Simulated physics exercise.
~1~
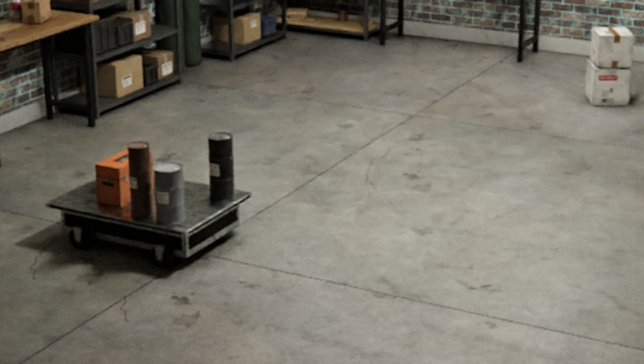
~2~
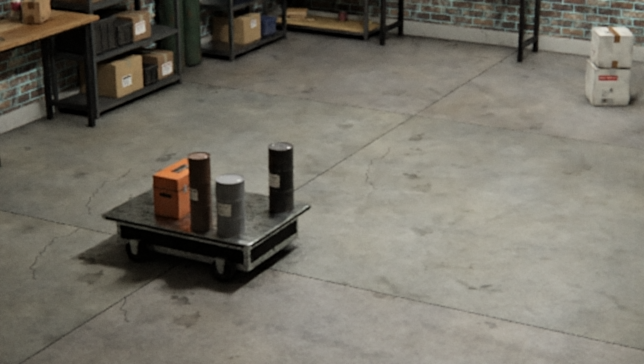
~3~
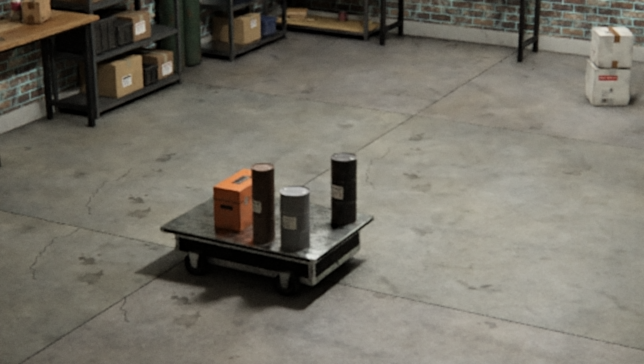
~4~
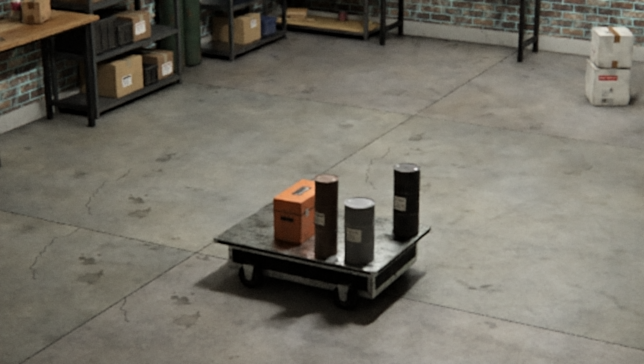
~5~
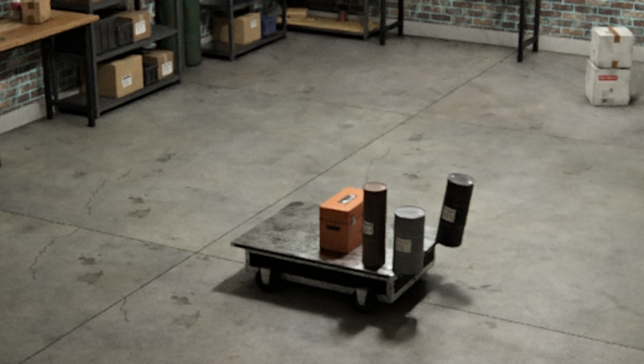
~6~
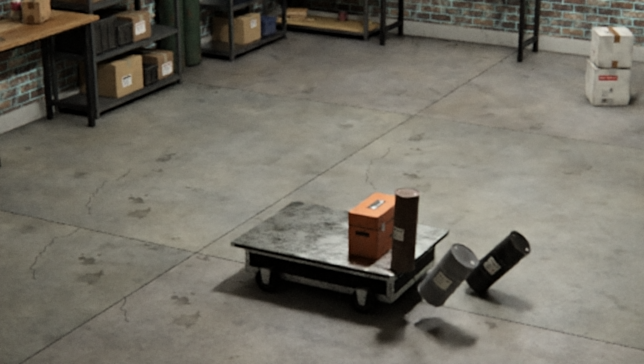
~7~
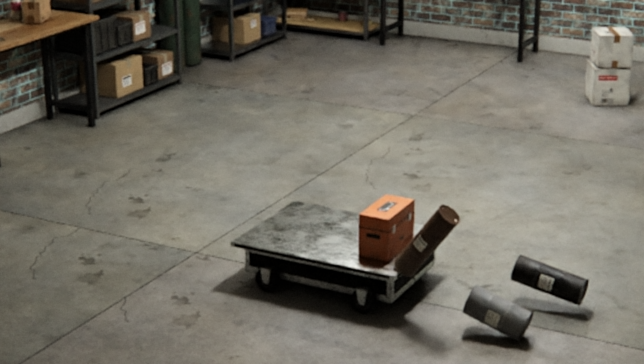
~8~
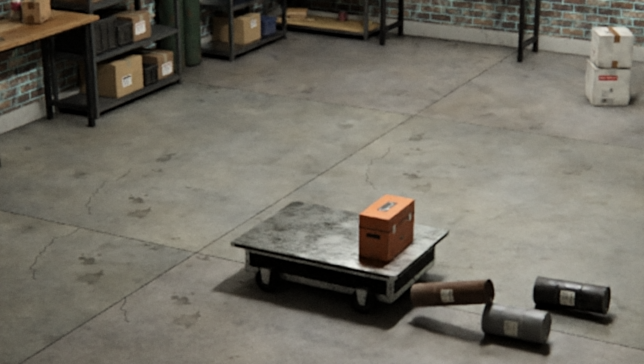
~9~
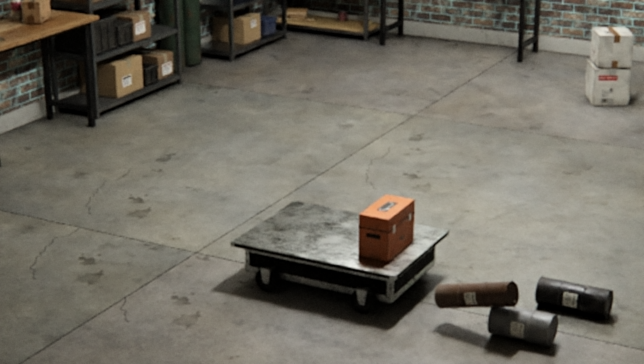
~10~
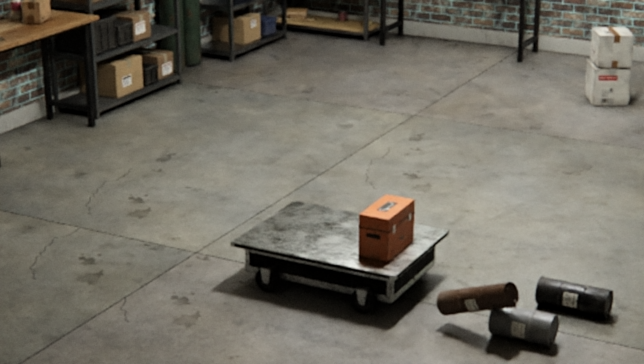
Warehouse floor with a flat cart rolling right and halting, three dark canisters tumbling off while an orange toolbox stays aboard.
